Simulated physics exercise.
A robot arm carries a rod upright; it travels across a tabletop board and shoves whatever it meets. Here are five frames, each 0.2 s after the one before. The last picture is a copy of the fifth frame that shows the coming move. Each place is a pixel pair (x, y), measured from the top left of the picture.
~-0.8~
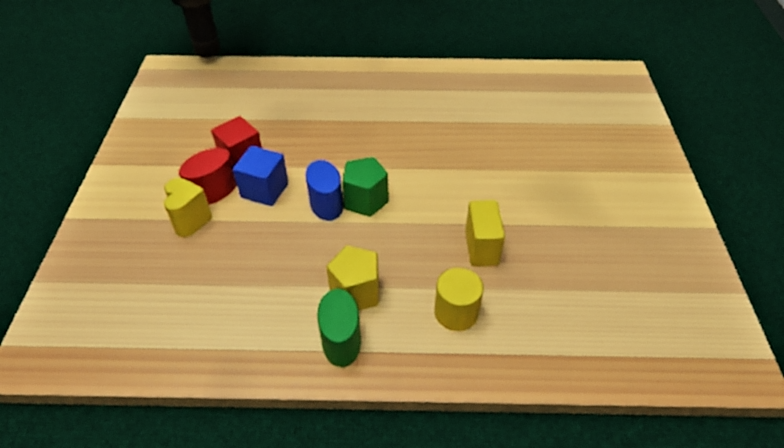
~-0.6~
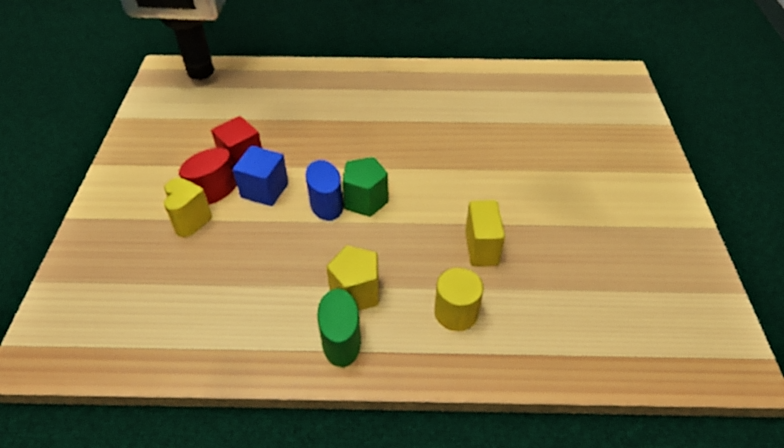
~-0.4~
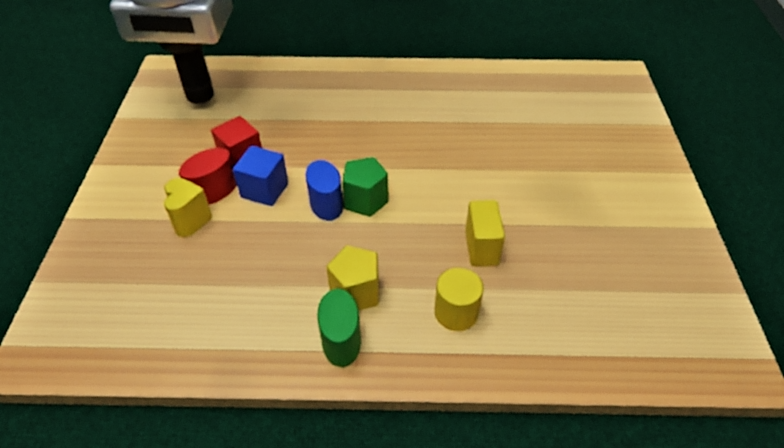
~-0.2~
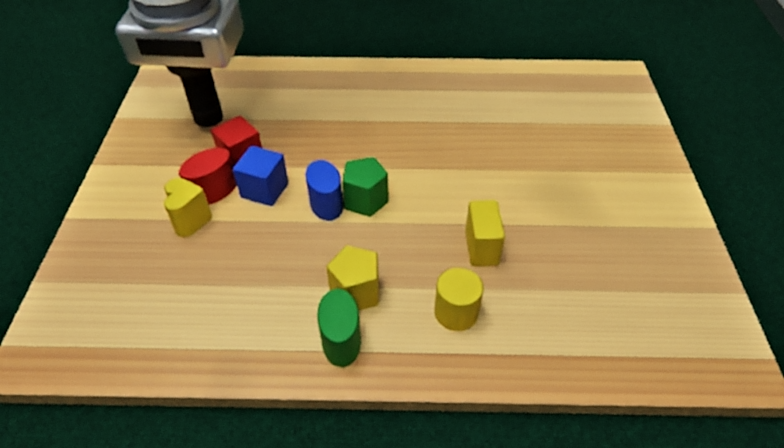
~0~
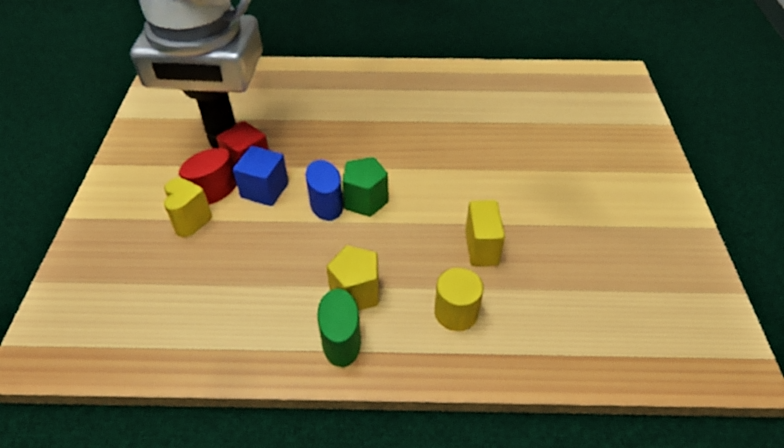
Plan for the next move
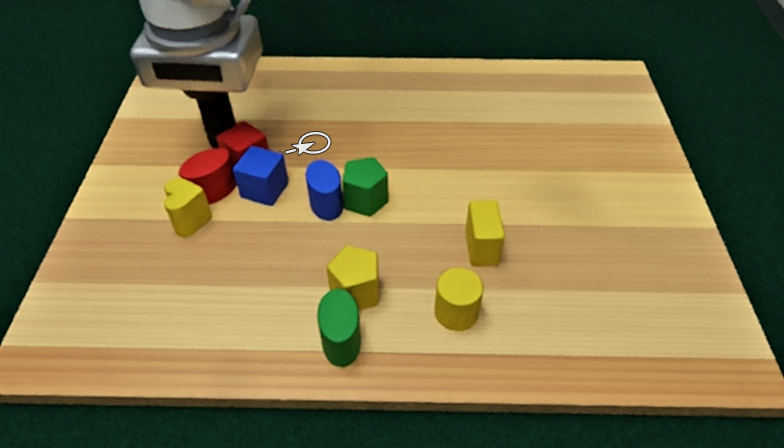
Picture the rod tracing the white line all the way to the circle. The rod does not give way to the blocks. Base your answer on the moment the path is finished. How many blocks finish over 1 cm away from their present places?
Two blocks.
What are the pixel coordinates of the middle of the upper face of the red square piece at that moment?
The point I'd pick in the picture is (286, 145).
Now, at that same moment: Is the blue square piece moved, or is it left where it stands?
If the rod follows that path, the blue square piece ends up shifted.
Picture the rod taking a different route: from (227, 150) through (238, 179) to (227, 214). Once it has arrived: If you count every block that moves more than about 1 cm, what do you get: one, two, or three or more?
Blocks displaced: At least 3.
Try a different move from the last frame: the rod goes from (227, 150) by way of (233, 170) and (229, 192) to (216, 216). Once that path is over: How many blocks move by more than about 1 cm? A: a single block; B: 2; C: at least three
My pick is C.
The line goes from (227, 150) via (256, 155) and (286, 152), ending at (315, 143).
The first path, step by step. Halfway along, rod at (271, 147); red square piece at (282, 145), turned 25° clockwise; blue square piece at (273, 174), turned 45° clockwise.
At the end, rod at (314, 135); red oval block unmoved; red square piece at (286, 145), turned 35° clockwise; blue square piece at (273, 175), turned 50° clockwise.
